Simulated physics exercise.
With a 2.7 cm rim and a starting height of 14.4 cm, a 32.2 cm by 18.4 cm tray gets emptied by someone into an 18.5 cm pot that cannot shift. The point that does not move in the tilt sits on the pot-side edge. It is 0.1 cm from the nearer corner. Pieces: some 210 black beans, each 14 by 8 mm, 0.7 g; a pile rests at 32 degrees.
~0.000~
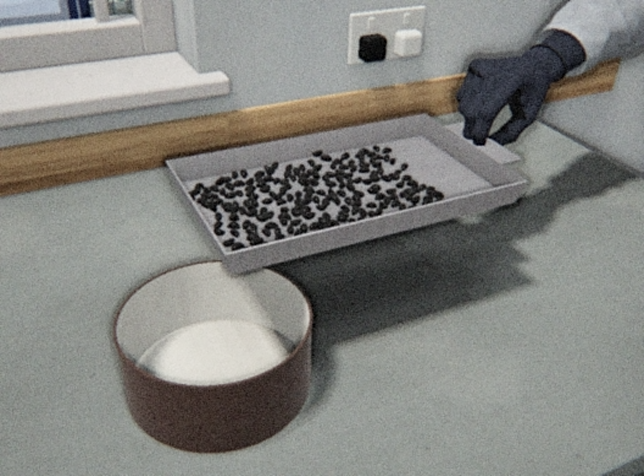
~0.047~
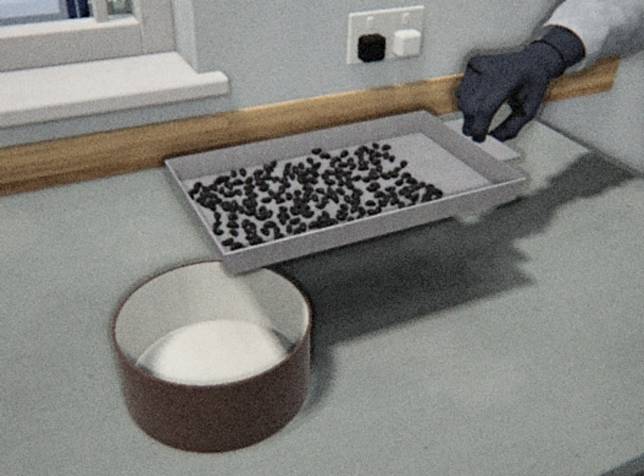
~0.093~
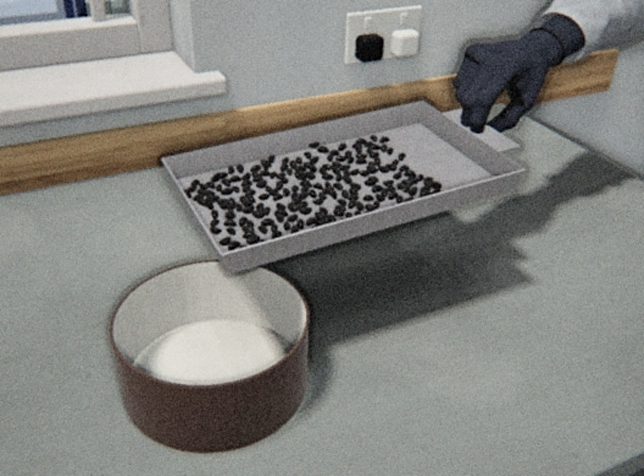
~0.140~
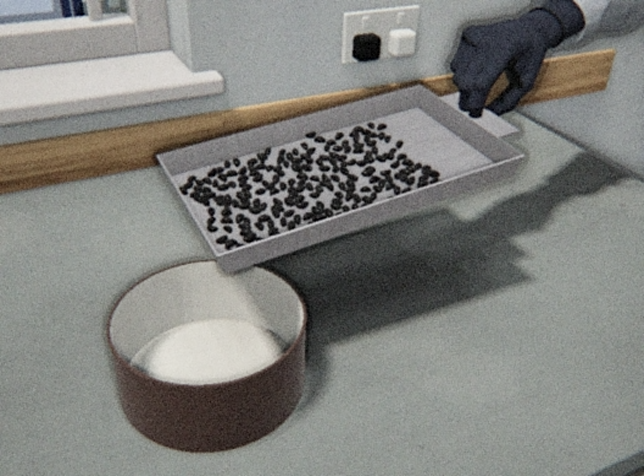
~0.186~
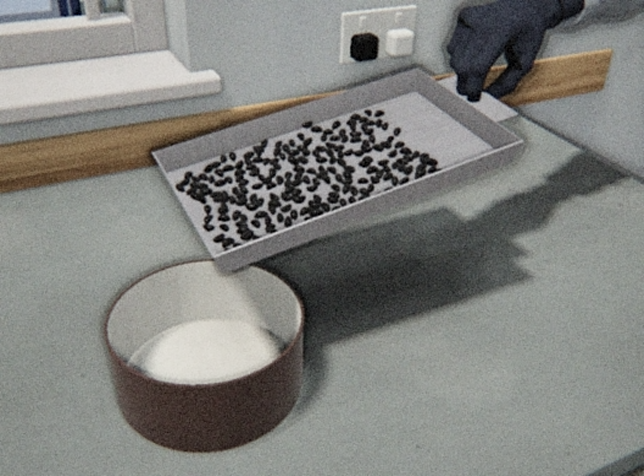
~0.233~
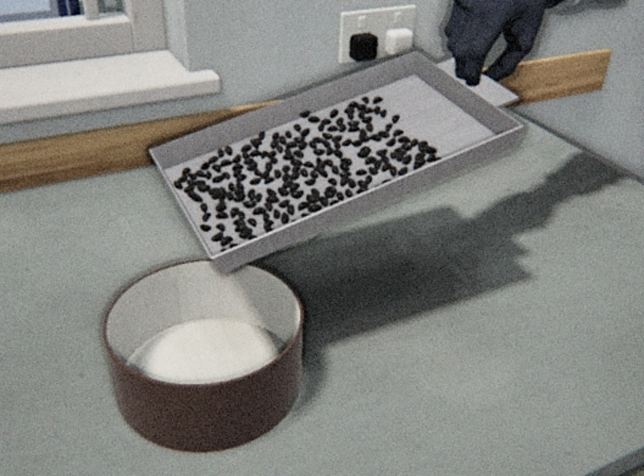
In the video, a dark-gloved hand holds a gray tray of black beans above a counter, beside a brown pot with white contents, and raises the tray's right end, tilting it toward the pot while the beans stay spread across it.
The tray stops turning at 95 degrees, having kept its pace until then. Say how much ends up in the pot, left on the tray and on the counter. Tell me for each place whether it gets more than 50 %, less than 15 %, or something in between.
At the end, pot: The amount should be over half; tray: The amount should be small; counter: The amount should be small.
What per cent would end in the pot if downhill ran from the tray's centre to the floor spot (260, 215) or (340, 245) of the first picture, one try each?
About 65 and 70 per cent.
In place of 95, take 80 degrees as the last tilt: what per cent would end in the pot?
That comes out at some 80 per cent.
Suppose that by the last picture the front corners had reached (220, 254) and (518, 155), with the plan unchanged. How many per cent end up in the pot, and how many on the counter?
In the pot: 60 per cent; on the counter: 40 per cent.
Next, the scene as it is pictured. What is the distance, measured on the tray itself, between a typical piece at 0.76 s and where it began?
8 cm.
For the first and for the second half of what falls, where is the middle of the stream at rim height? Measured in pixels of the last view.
It passes about (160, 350) first and (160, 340) afterwards.
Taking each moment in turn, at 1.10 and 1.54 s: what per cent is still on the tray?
In turn: 80, 5.
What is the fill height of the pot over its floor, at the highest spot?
Around 2.5 cm above the floor.
After 0.76 s, tilt 52 degrees; the tray holds 100 %, the pot 0 %.
After 1.10 s, tilt 78 degrees; the tray holds 80 %, the pot 15 %.
After 1.54 s, tilt 95 degrees; the tray holds 5 %, the pot 90 %.
By 2.4 s all is still; pot 100 %, tray 0 %, counter 0 %.
